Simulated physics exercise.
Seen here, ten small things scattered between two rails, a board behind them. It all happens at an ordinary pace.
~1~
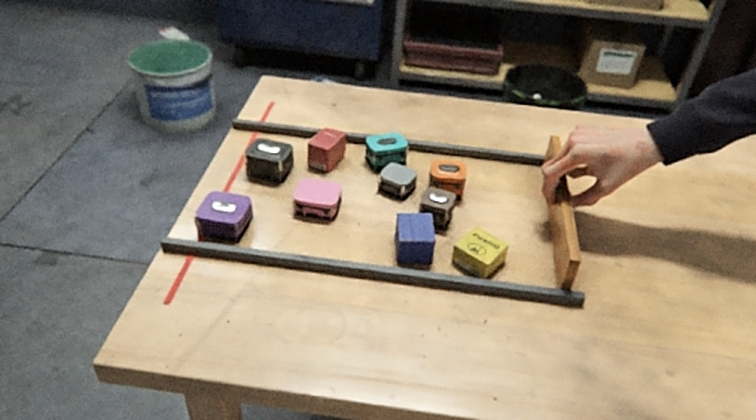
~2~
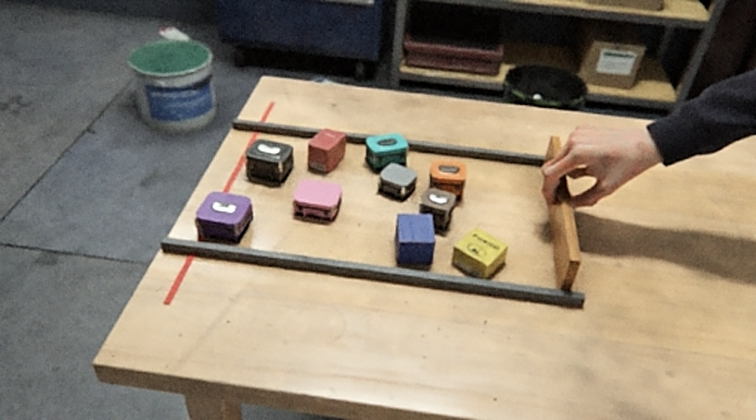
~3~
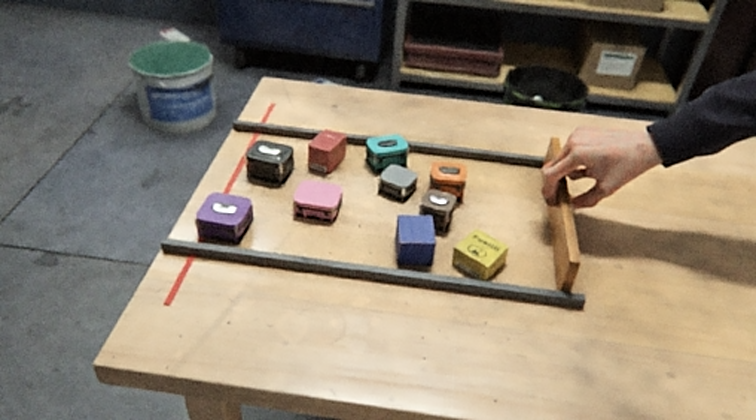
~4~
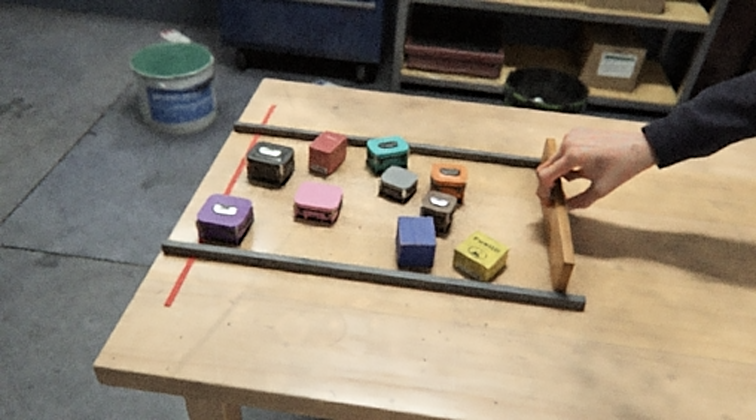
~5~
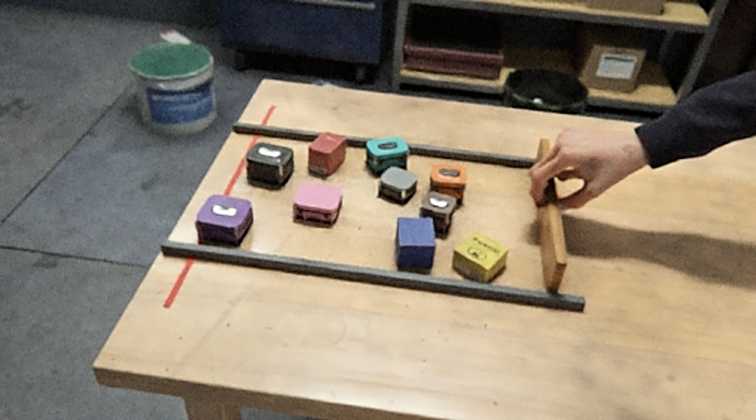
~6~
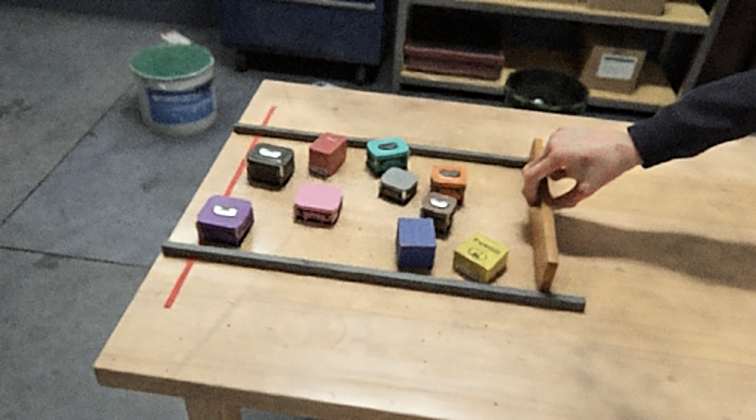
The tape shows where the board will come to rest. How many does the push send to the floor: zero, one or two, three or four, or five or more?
Outcome: The number that fall off is five or more.
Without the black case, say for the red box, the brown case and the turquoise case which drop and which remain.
The red box goes over; the brown case stays on; the turquoise case survives.
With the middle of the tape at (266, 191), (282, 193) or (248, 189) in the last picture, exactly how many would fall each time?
The counts: 2, 2 and 6.
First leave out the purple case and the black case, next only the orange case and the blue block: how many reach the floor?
Fallen: 4, and 3 in the other try.
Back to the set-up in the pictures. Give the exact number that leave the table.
It comes to 6.
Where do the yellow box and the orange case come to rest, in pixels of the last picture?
Near (183, 227) and (223, 156).
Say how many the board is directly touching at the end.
The number is 4.
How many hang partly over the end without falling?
That would be 3.
Early on, none off yet; purple case at rest near (226, 220); black case at rest near (271, 164); red box at rest near (328, 154).
A while later, none off yet; purple case travelled a little near (214, 219); black case travelled about its own width near (245, 161); red box travelled about its own width near (286, 149).
Finally, the number that fall off is five or more; lost, blue block, grey case, pink case, red box, black case and purple case.
